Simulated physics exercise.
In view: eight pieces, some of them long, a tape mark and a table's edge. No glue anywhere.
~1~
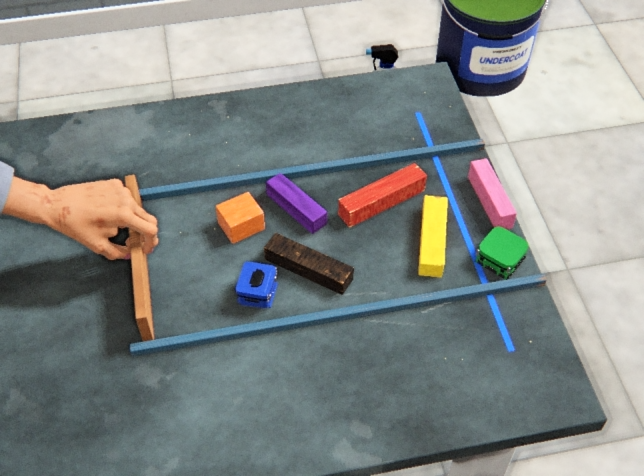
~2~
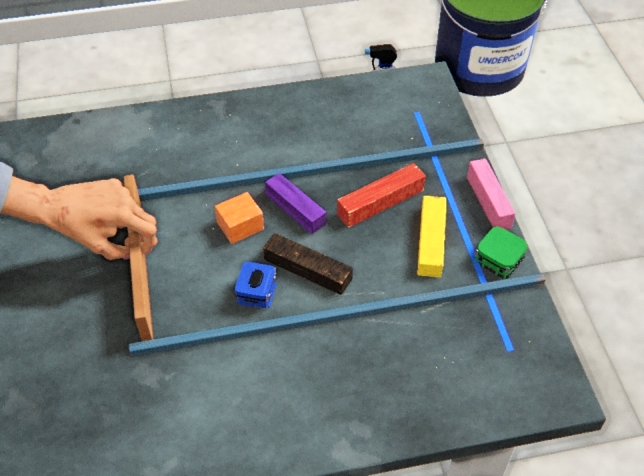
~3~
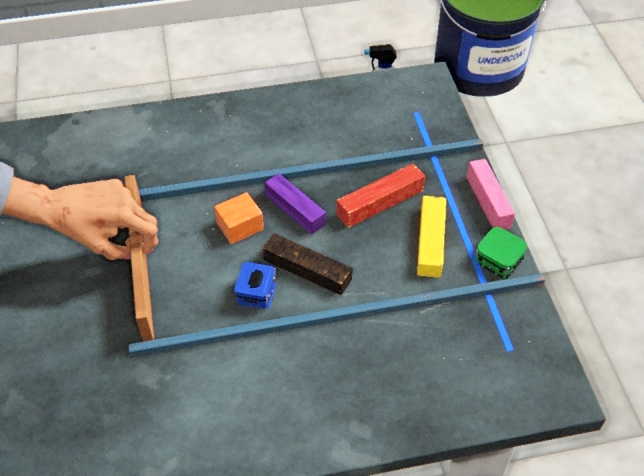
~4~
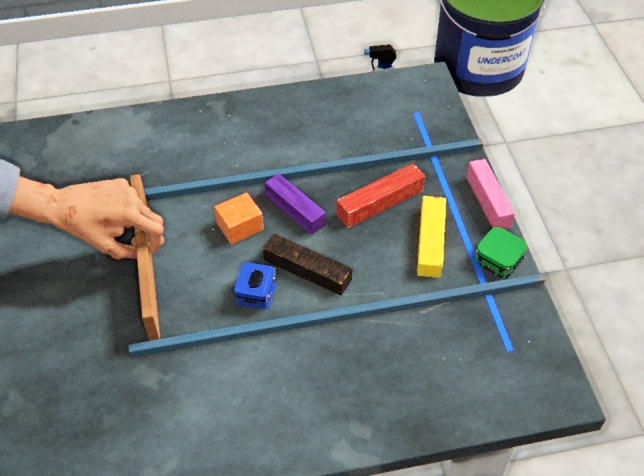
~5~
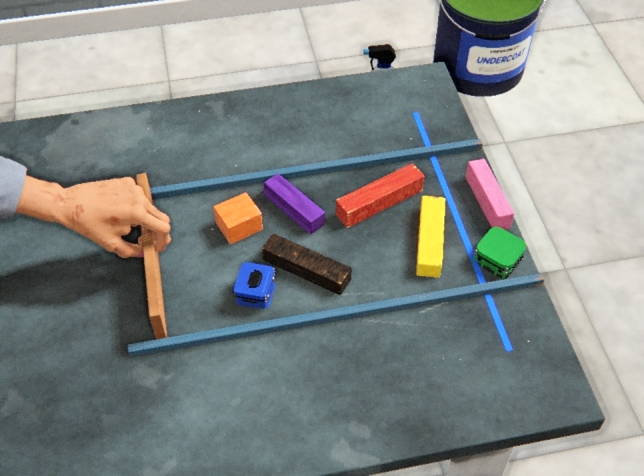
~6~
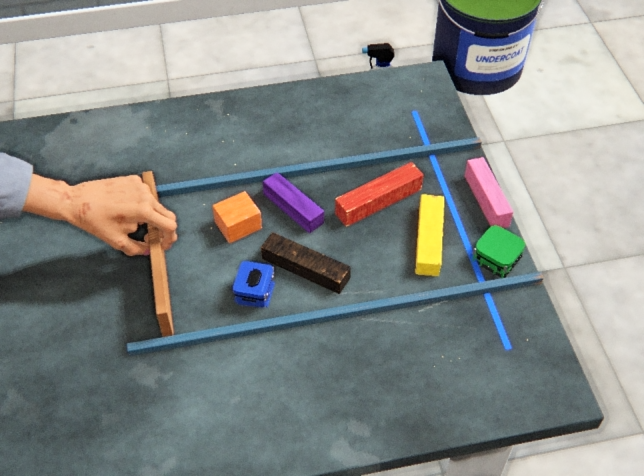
A hand slid an upright wooden board a short way to the right between two blue rails on a dark table, while the colored blocks and bars ahead of it stayed where they were, untouched.
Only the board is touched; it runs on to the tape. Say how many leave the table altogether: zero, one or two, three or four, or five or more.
Here the number that fall off is three or four.
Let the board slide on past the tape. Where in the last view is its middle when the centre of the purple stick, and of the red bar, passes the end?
At (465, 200) for the purple stick; at (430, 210) for the red bar.
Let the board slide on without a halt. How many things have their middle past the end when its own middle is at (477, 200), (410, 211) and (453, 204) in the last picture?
It would be 6, 2 and 4.
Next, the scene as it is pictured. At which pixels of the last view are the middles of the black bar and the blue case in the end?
The black bar stops around (505, 226); the blue case around (487, 245).
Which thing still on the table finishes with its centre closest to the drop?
The purple stick.
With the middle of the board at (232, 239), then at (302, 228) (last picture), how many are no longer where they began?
By then 2, and 5.
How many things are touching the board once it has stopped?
The number is 2.
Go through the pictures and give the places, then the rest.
In the first frame, pink bar (492, 194); green case (502, 253); yellow bar (433, 236); board (139, 255); tape (459, 218).
In the second frame, green case (501, 253); board (138, 255).
In the third frame, yellow bar (432, 236); red bar (381, 195).
In the fourth frame, pink bar (490, 195); orange block (239, 218).
In the fifth frame, green case (500, 253); blue case (255, 287).
In the sixth frame, pink bar (488, 193); green case (499, 252); yellow bar (430, 234); board (157, 251); tape (456, 217).
Soon after, none off yet; pink bar at rest near (488, 193); green case at rest near (499, 252); yellow bar at rest near (430, 234).
After that, none off yet; pink bar at rest near (491, 194); green case moving near (509, 251); yellow bar displaced a little near (463, 232).
In the end, the number that fall off is three or four; gone, red bar, yellow bar, green case and pink bar.
